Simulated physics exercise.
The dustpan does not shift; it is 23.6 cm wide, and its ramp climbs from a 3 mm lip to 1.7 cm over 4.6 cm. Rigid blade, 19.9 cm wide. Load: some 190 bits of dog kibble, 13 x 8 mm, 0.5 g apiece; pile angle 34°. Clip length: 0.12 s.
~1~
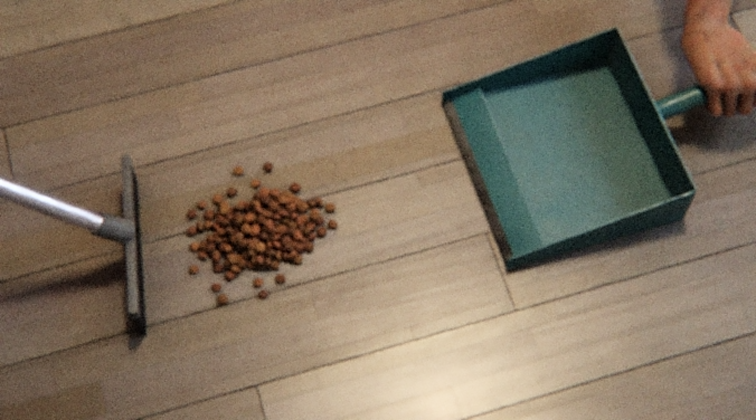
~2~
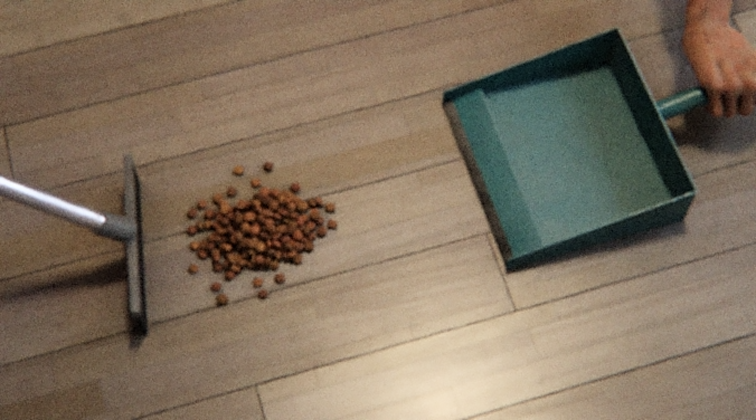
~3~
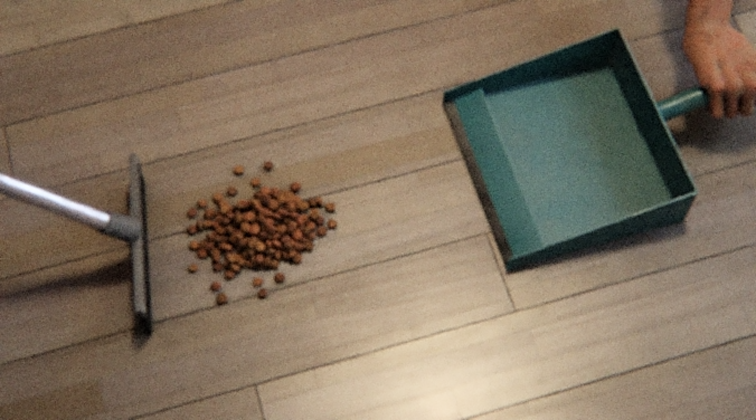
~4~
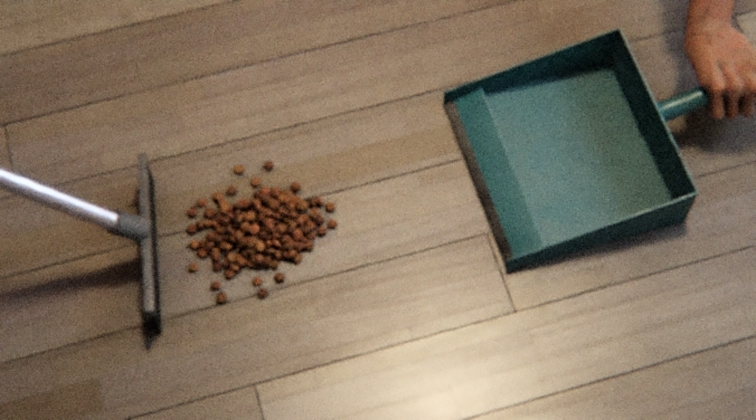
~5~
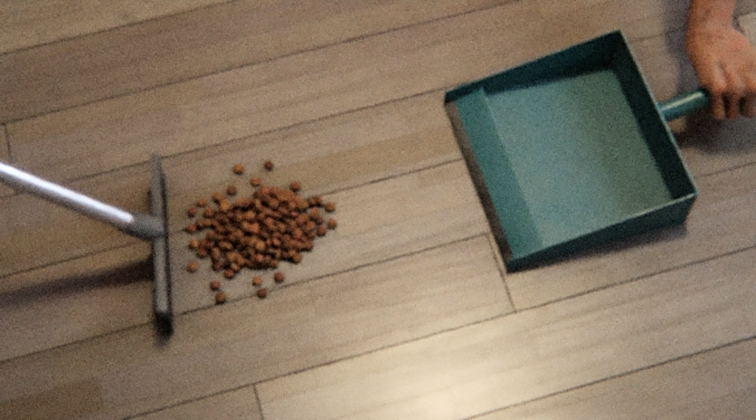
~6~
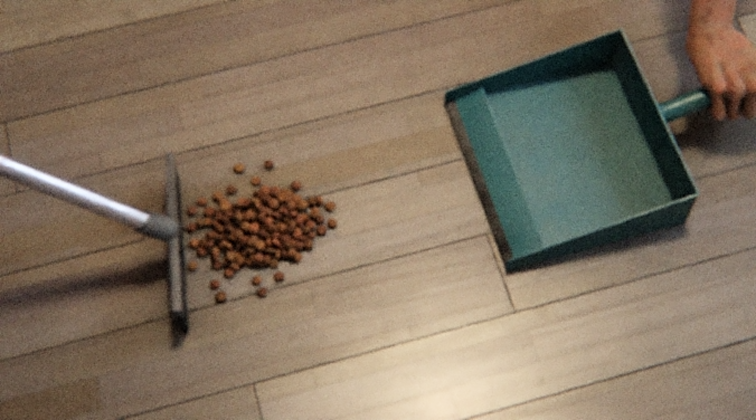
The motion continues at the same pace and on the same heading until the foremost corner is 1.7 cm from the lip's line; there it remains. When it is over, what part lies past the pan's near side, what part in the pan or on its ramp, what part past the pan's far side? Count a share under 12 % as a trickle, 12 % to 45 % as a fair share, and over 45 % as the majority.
Near side: A fair share. Pan: A fair share. Far side: A trickle.
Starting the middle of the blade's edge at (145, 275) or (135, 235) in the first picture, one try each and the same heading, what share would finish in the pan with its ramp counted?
I'd put it near 25 per cent for the first and near 35 per cent for the second.
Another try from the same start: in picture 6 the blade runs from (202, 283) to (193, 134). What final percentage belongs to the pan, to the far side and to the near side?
Pan 30 % / far 5 % / near 5 %.
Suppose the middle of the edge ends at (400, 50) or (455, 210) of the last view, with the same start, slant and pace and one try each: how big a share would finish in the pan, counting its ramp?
Close to 0 and 40 in a hundred, in that order.
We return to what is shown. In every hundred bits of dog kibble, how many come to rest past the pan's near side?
About 25 per cent.
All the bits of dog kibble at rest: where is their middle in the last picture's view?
Somewhere around (489, 229) in the final frame.
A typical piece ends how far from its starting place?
I'd put it near 28 cm.
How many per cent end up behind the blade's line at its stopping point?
Close to 25 percent.
Then, 0.25 s after the last picture, middle of the blade 19 cm from the lip; 0 % over the lip, far side 0 %, near side 0 %.
Then, 0.41 s after the last picture, middle of the blade 9 cm from the lip; 0 % over the lip, far side 0 %, near side 5 %.
Then, 0.70 s after the last picture, middle of the blade 3 cm from the lip; 30 % over the lip, far side 0 %, near side 25 %.
In the end, near side 25 %, pan 30 %, far side 0 %, in front of the lip or behind the blade 45 %.
